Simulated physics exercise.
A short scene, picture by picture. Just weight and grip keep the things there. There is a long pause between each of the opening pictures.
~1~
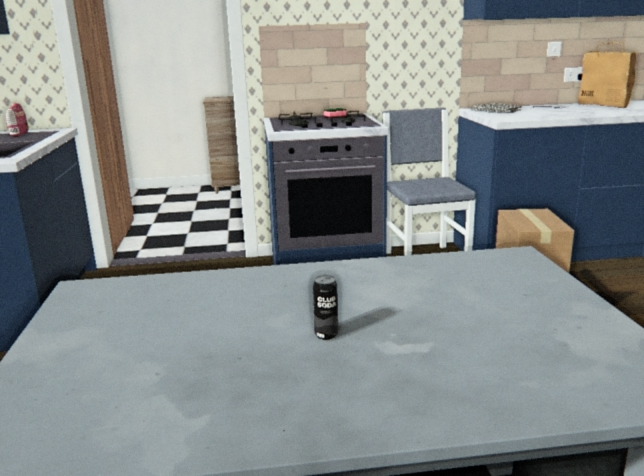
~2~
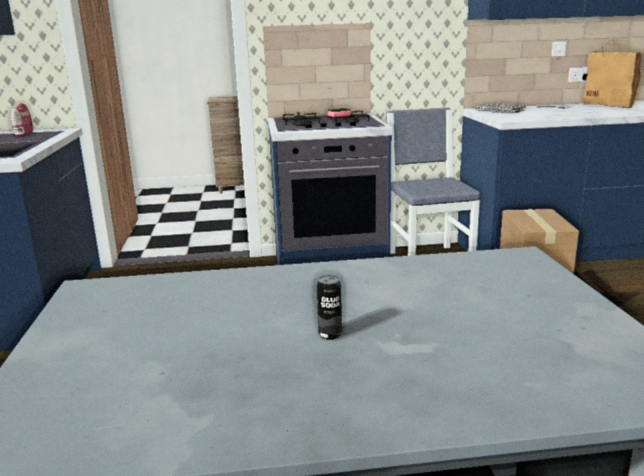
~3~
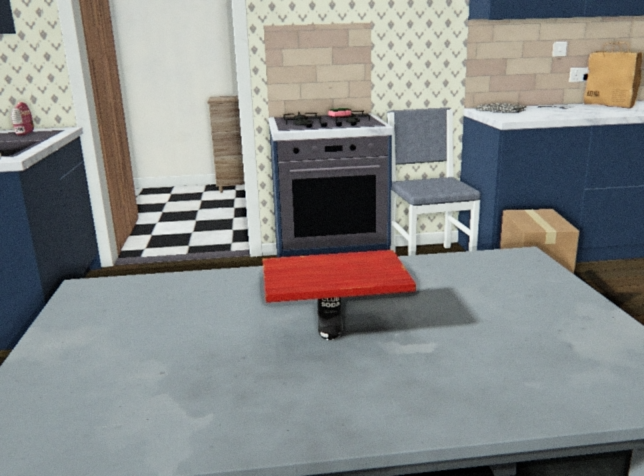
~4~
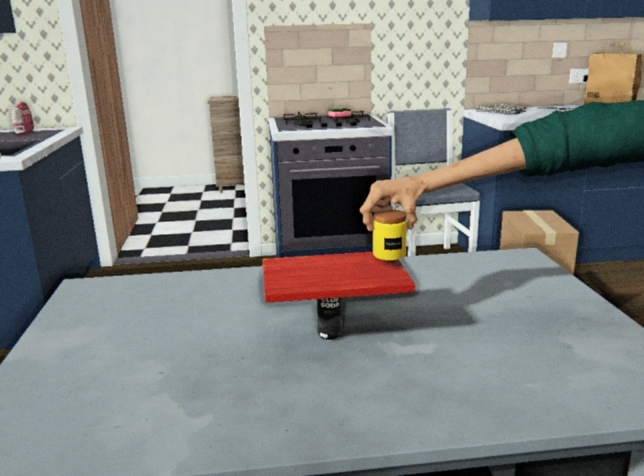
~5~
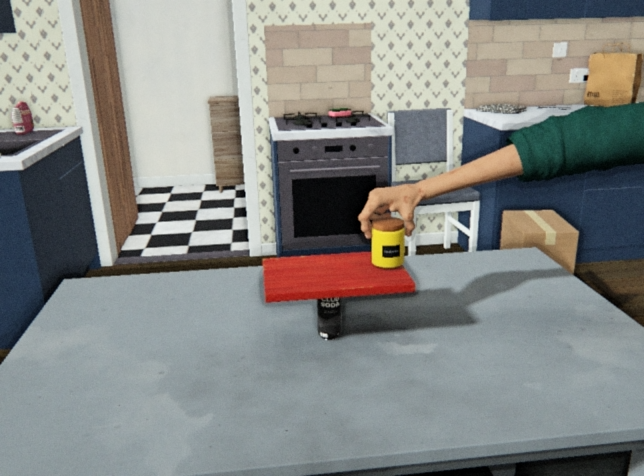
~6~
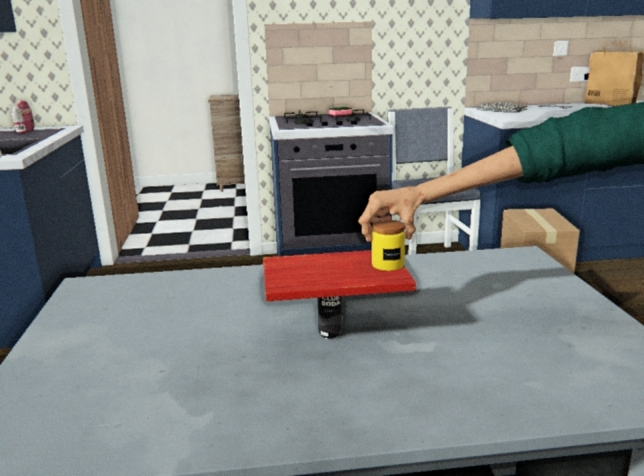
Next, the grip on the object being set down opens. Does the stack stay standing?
No.
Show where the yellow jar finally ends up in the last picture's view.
Near (418, 313).
Then, 0.40 s after the last picture, yellow jar now fallen; red board tipped 66° from how it was.
Then, 1.00 s after the last picture, red board now fallen; black can tipped 37° from how it was.
At rest, fallen, red board, yellow jar and black can. Seen from the same camera at the end, yellow jar near (417, 313). The stack gives way.
